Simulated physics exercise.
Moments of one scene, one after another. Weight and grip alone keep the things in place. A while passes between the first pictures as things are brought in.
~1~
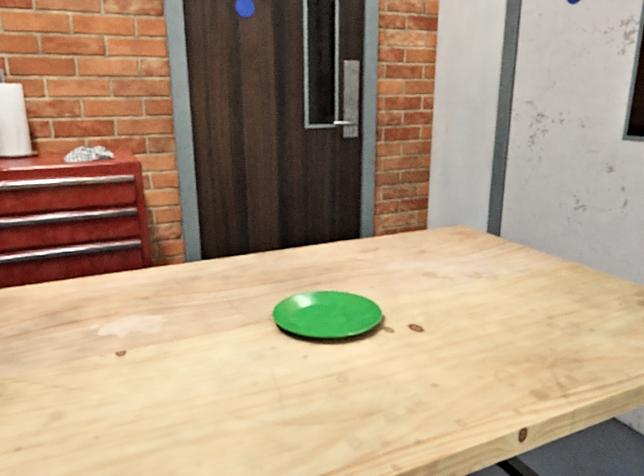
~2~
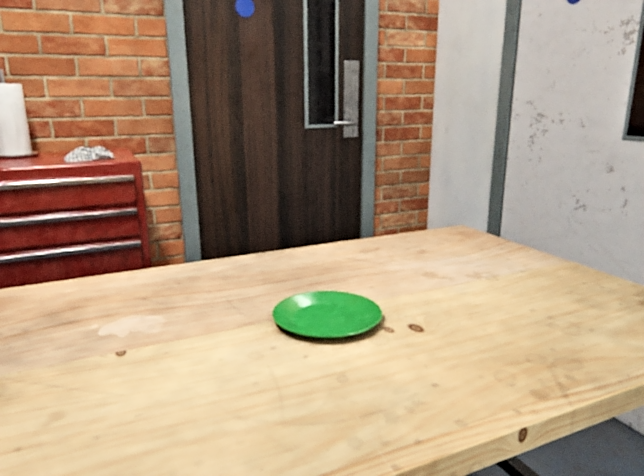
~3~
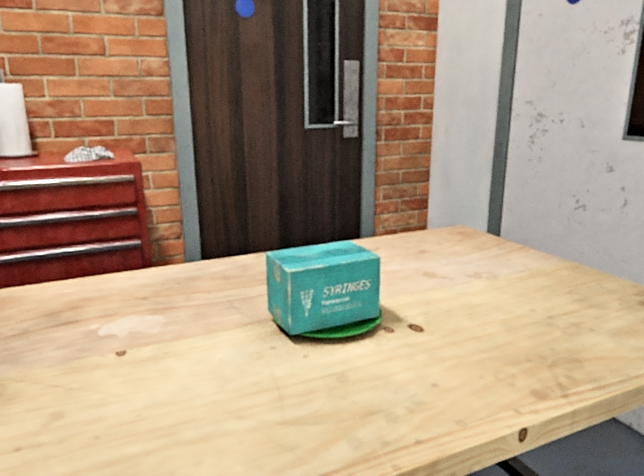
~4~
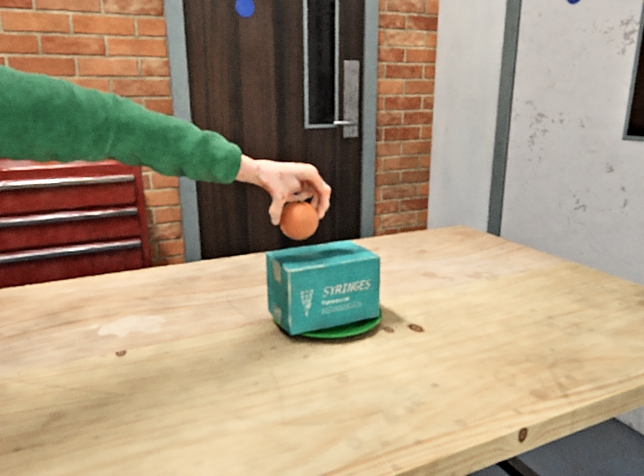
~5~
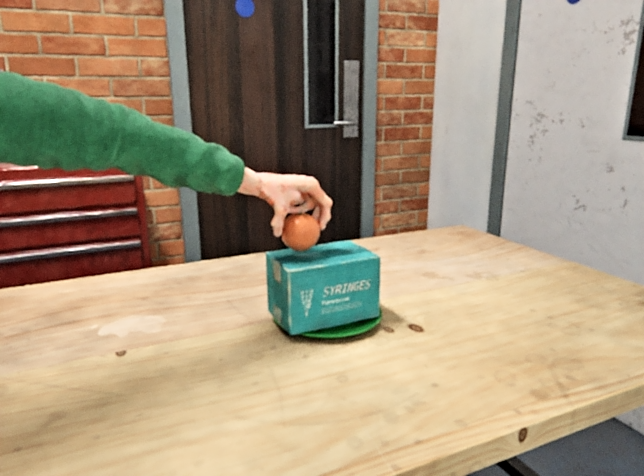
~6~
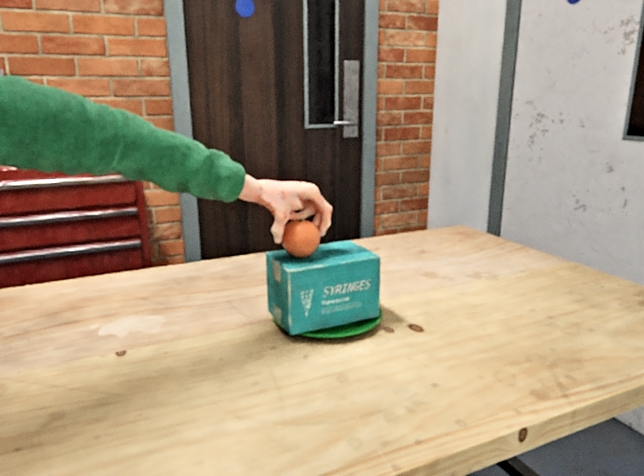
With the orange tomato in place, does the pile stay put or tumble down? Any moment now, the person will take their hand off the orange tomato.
The pile is stable.
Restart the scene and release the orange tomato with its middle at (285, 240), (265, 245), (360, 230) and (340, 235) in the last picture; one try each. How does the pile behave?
Result per try: First still standing, second toppled, third still standing, fourth still standing.
Then, 0.50 s later than the last frame, all is still.
Then, 1.30 s later than the last frame, things are still on the move.
Then, 2.00 s later than the last frame, orange tomato resting near (301, 239).
When it is over, all 3 as before. End places, in pixels of the last picture, orange tomato near (301, 239). The pile holds.
